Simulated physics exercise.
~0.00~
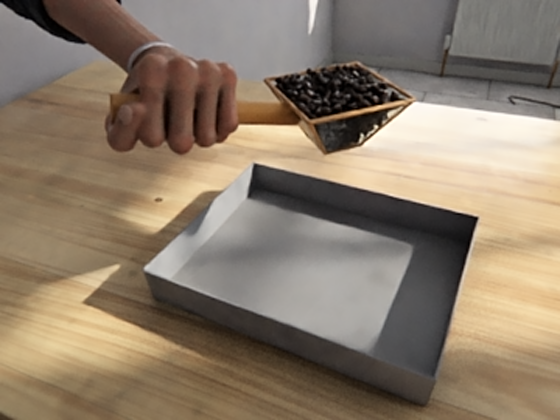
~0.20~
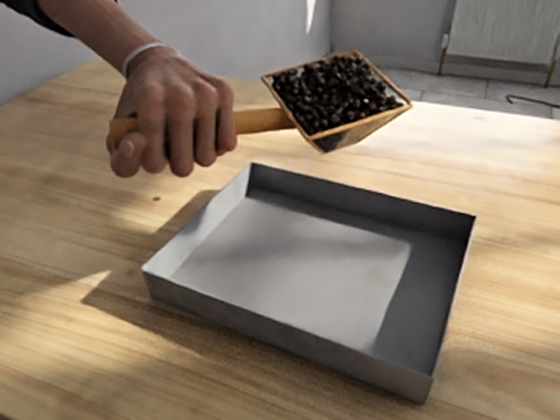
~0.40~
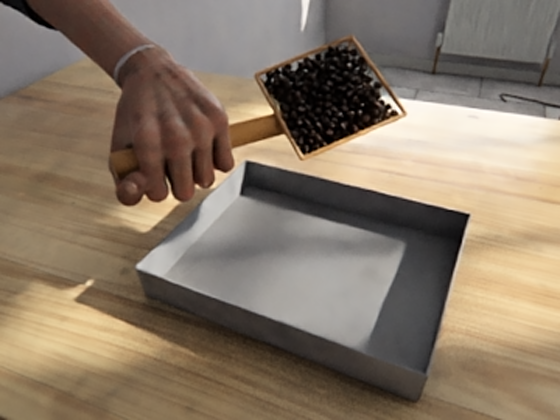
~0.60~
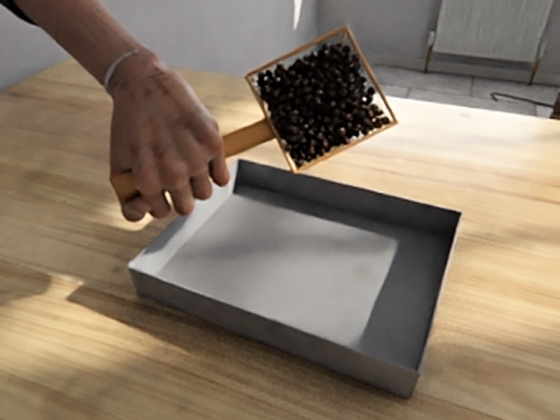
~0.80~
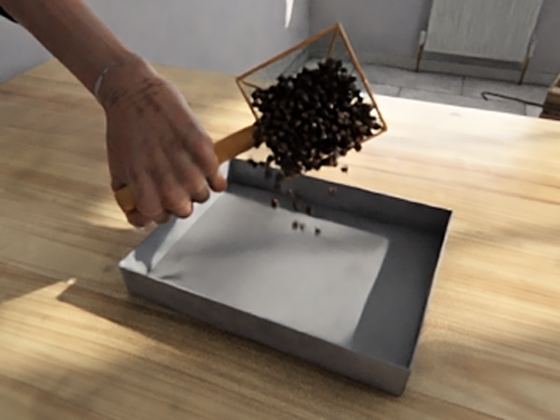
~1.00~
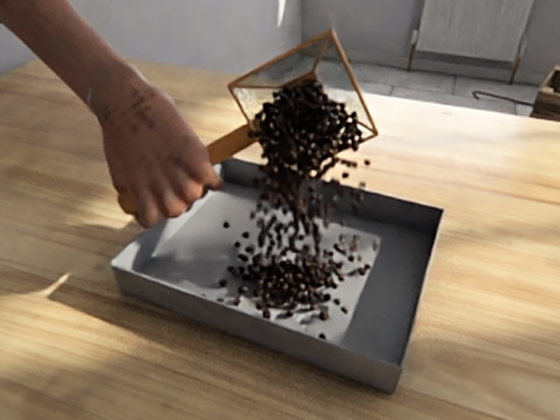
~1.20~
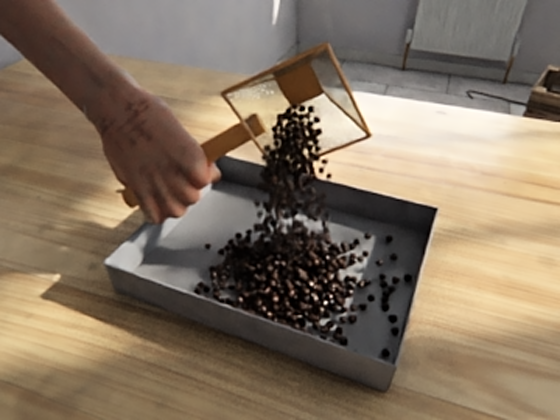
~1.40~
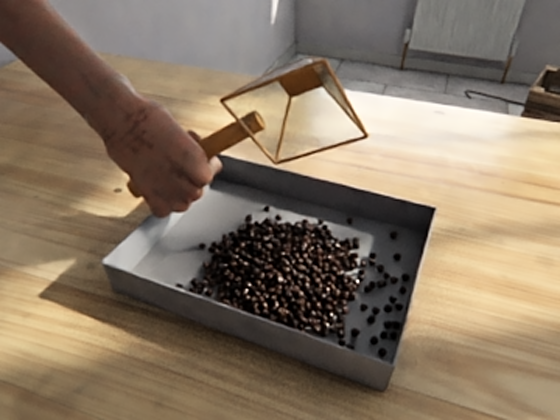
On a sunlit pale wooden table in a white-walled room, seen from above at an angle, a grey rectangular tray sits below a hand entering from the left. The hand grips the wooden handle of a clear, wood-edged scoop heaped with dark coffee beans. It steadily tips the scoop over the tray as the view shifts slightly right. A few beans drop first, then a thick stream pours down and piles up in the tray, some scattering toward the right side. Finally the empty scoop hangs tilted above a broad mound of beans.
